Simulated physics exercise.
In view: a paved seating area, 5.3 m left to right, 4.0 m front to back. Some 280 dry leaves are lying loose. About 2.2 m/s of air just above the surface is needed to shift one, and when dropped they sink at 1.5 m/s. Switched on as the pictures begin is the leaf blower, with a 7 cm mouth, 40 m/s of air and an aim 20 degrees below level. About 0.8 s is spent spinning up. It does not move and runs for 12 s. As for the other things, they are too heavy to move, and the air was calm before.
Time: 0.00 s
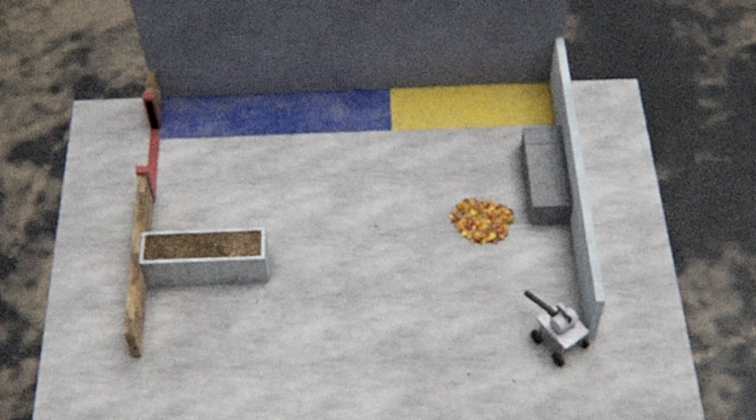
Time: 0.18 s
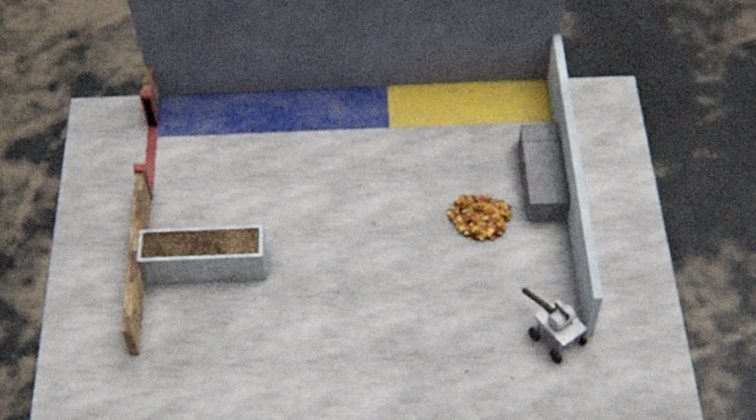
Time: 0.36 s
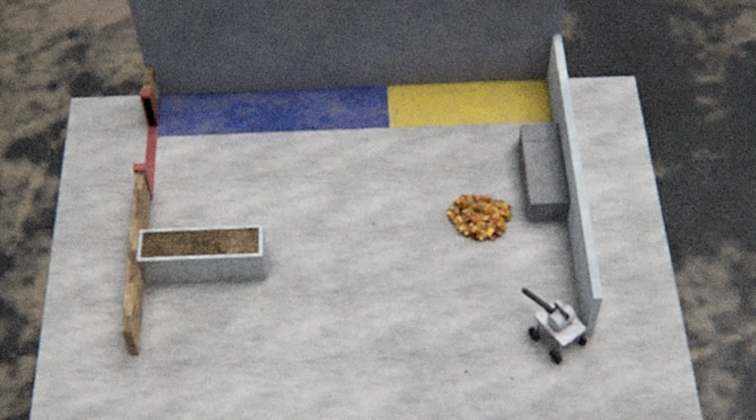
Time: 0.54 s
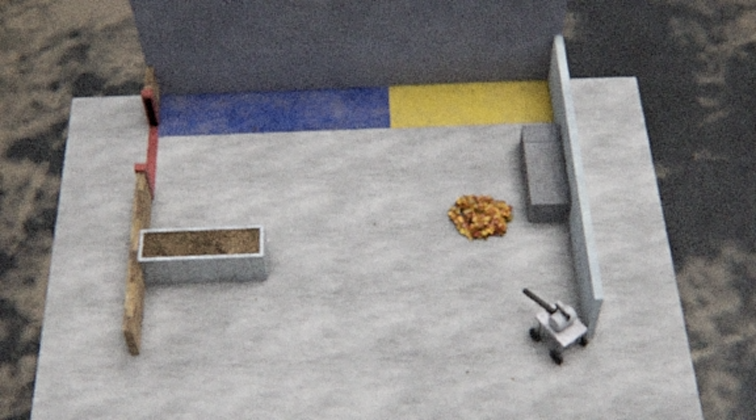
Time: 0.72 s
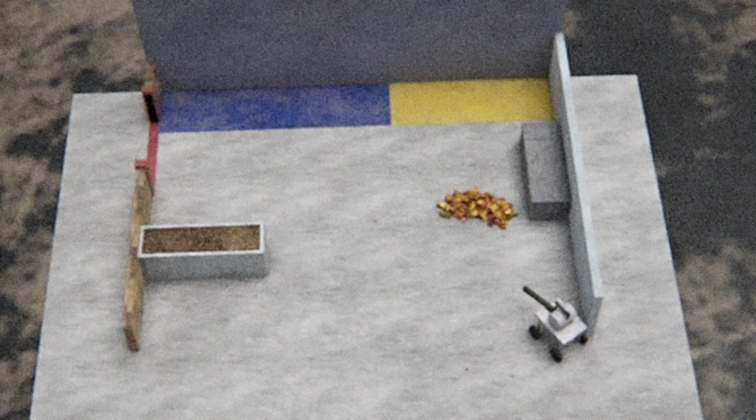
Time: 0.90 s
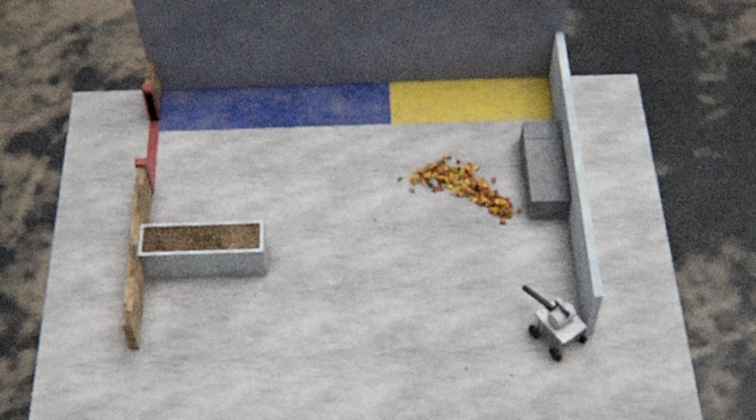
A paved seating area of pale grey slabs is seen from high above, with a dark wall along the back. Blue and yellow painted bays line that wall, a red gateway and planter stand left, and a grey stone seat, orange-brown leaves and a small wheeled blower are right. The heap lies still apart from slight camera jitter, then spreads and stretches away up and left while the blower stays put.
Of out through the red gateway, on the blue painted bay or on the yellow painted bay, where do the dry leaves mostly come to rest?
Mostly at the yellow one.
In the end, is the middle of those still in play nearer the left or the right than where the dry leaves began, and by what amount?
Leftward, some 0.6 m.
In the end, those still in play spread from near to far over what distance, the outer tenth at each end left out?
Around 0.4 m.
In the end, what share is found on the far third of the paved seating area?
I'd estimate around 100 per cent.
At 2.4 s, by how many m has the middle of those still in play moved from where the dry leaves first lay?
About 2.0 m.
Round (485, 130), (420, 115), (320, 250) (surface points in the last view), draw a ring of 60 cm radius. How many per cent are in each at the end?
In order: About 20 %, then 40 %, then 0 %.
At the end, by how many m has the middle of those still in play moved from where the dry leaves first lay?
Roughly 2.2 metres.
After 2.4 s, 80 % are on the move or not yet settled, 0 % are out through the red gateway, 25 % on the blue painted bay and 48 % on the yellow painted bay; the middle of those still in play is near (425, 95).
After 3.8 s, 65 % are on the move or not yet settled, 0 % are out through the red gateway, 26 % on the blue painted bay and 58 % on the yellow painted bay; the middle of those still in play is near (425, 88).
After 6.6 s, 50 % are on the move or not yet settled, 0 % are out through the red gateway, 26 % on the blue painted bay and 61 % on the yellow painted bay; the middle of those still in play is near (425, 88).
After 12.0 s, at the end, 0 % are out through the red gateway, 26 % on the blue painted bay and 66 % on the yellow painted bay; the middle of those still in play is near (422, 84).
